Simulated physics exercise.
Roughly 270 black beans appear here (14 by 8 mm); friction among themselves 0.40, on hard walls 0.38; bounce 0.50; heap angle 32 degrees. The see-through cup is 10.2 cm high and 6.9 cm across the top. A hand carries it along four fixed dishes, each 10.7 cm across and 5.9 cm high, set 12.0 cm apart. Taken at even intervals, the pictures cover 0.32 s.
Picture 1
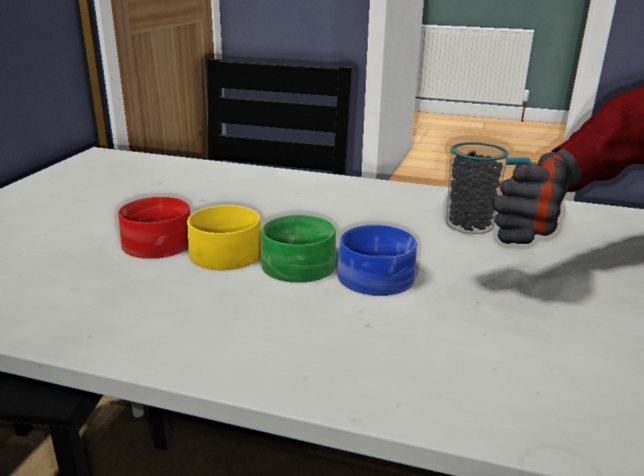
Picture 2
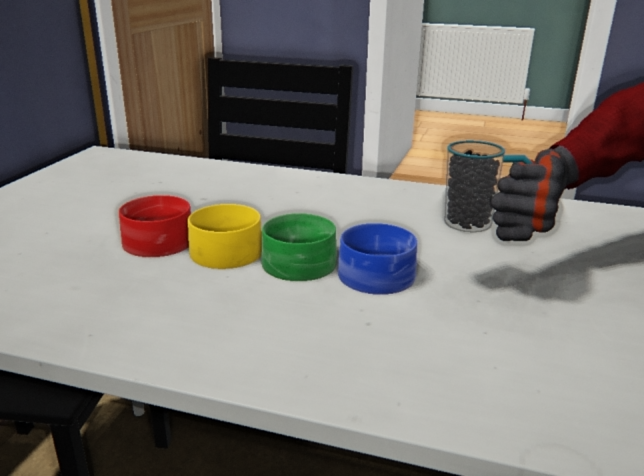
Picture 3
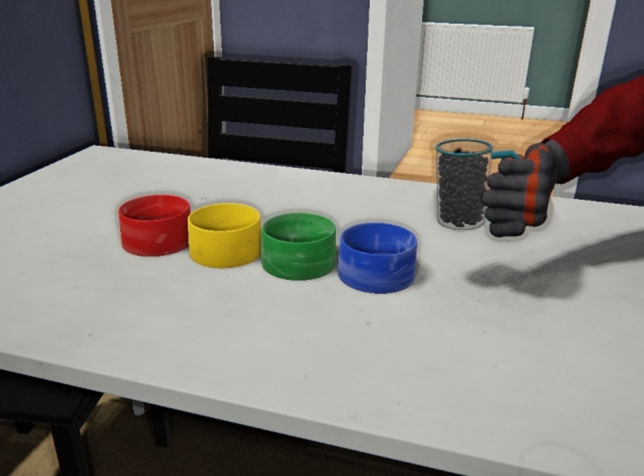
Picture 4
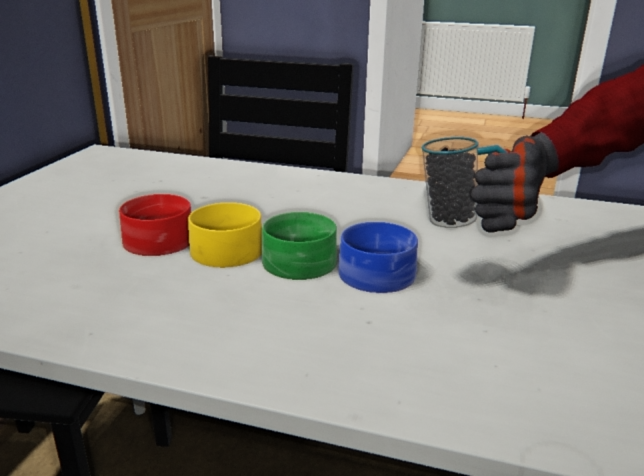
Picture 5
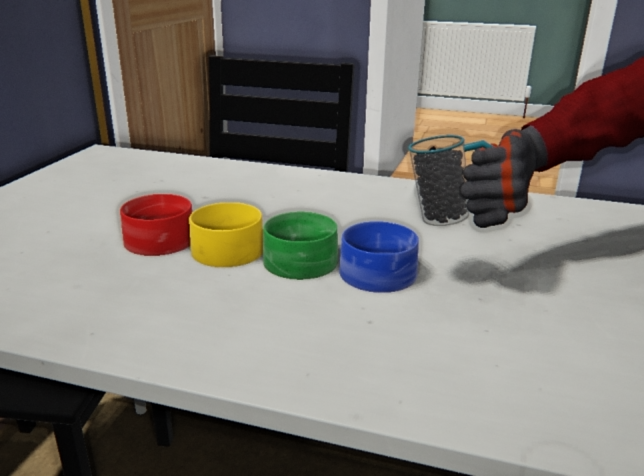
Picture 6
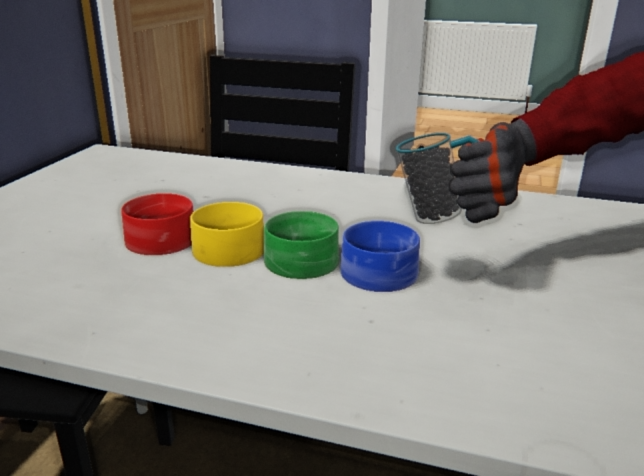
Gloved hand moving a clear cup of black beans slightly left and gradually tilting it near four coloured dishes on a white table.
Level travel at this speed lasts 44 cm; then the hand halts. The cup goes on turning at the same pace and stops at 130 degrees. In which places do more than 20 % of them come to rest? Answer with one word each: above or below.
Red above, blue below, green below, yellow below, counter below.
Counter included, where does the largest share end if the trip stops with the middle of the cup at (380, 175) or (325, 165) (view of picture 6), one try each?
Most lands at green on the first run and at green on the second.
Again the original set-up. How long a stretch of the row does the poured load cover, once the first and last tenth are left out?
It covers some 7 centimetres of the row.
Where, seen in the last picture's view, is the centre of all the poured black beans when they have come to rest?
Approximately (155, 227) in the last view.
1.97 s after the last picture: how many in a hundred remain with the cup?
About 0 percent.
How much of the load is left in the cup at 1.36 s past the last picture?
Some 85 per cent of the load.
Then, 0.82 s after the last picture, tilt 70 degrees; cup holds 100 %.
Then, 1.36 s after the last picture, tilt 104 degrees; cup holds 85 %, red 10 %, yellow 5 %.
Then, 1.97 s after the last picture, tilt 130 degrees; cup holds 0 %, red 95 %, yellow 5 %.
In the end, red 95 %, blue 0 %, green 0 %, yellow 5 %, counter 0 %.
